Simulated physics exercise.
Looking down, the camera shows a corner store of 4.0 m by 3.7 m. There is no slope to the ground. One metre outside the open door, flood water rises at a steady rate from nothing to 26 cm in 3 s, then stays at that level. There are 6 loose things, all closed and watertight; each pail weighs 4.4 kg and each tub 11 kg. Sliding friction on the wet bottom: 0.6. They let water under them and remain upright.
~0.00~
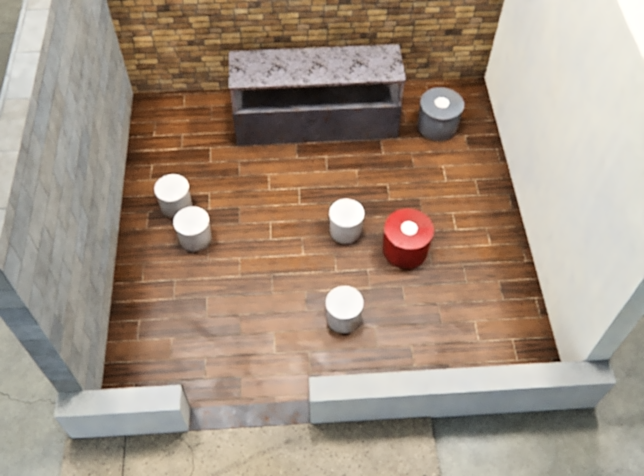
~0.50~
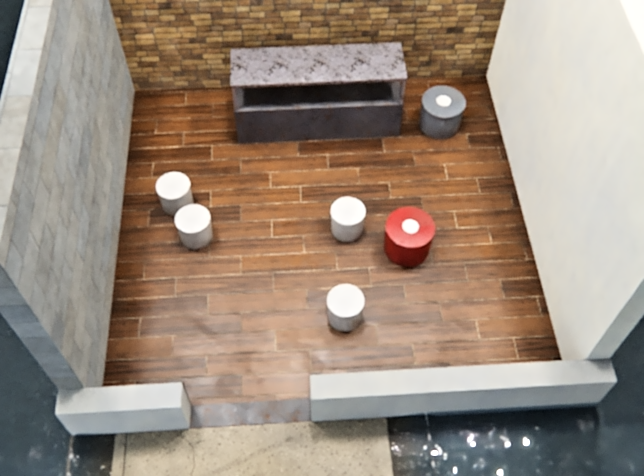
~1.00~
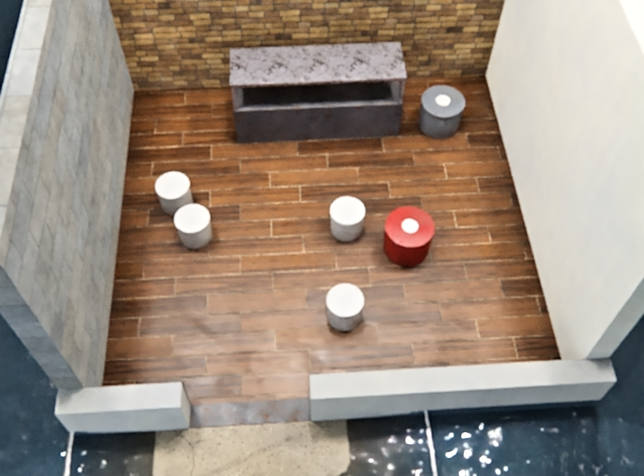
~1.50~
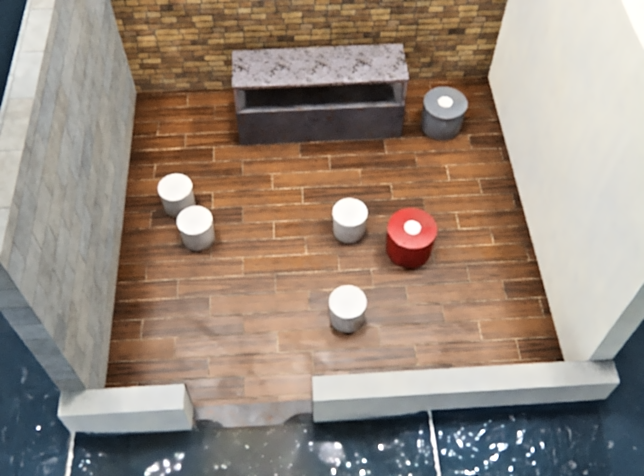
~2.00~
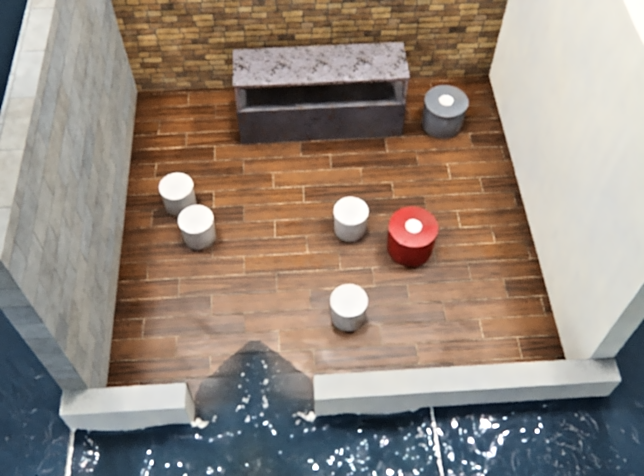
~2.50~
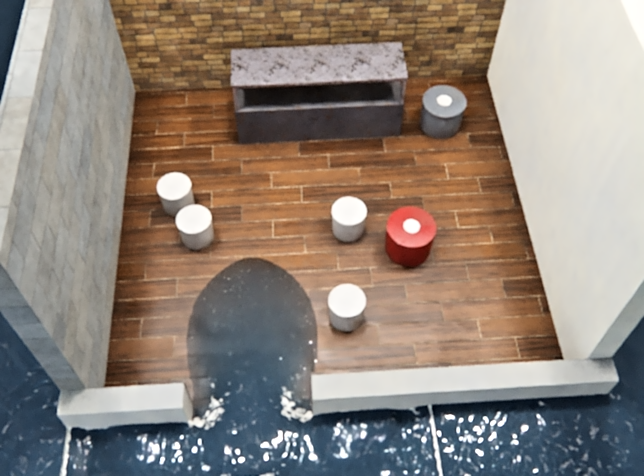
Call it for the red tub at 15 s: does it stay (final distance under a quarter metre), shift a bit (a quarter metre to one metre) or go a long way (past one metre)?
Shifts a bit.
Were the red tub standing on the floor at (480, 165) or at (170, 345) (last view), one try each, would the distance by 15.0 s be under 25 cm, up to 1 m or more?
First try it drifts well away, second try it drifts well away.
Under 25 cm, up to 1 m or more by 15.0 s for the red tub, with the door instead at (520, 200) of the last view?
You'd see the red tub wander off a long way.
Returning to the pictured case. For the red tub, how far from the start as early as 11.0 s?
Around 0 cm from the start by that time.
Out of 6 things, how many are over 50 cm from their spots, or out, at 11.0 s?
At that moment it comes to 3.
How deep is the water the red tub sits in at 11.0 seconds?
The depth there is around 6 cm.
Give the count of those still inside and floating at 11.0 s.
At that point I count 4.
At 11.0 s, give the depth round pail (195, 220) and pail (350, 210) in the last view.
First roughly 11 cm, second roughly 5 cm.
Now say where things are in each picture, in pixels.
In the first picture, the red tub at (409, 229) rests on the ground; water covers 0.0 m2; 0 of 6 have shifted.
In the second picture, the red tub at (410, 227) rests on the ground; water covers 0.0 m2; 0 of 6 have shifted.
In the third picture, the red tub at (410, 226), on the bottom; 0.0 m2 under water; 0 of 6 have shifted.
In the fourth picture, the red tub at (412, 228), on the bottom; water covers 0.0 m2; 0 of 6 have shifted.
In the fifth picture, the red tub at (414, 227), on the bottom; 0.3 m2 under water; 0 of 6 have shifted.
In the sixth picture, the red tub at (412, 227), on the bottom; 1.3 m2 under water; 0 of 6 have shifted.
After 3.5 s the red tub is near (412, 227), 0.0 m from its start, aground; 0 afloat.
After 6.8 s the red tub is near (412, 227), 0.0 m from its start, aground; 2 afloat.
After 11.0 s the red tub is near (412, 228), 0.0 m from its start, aground; 4 afloat.
After 15.0 s the red tub is near (365, 220), 0.4 m from its start, afloat; 6 afloat.
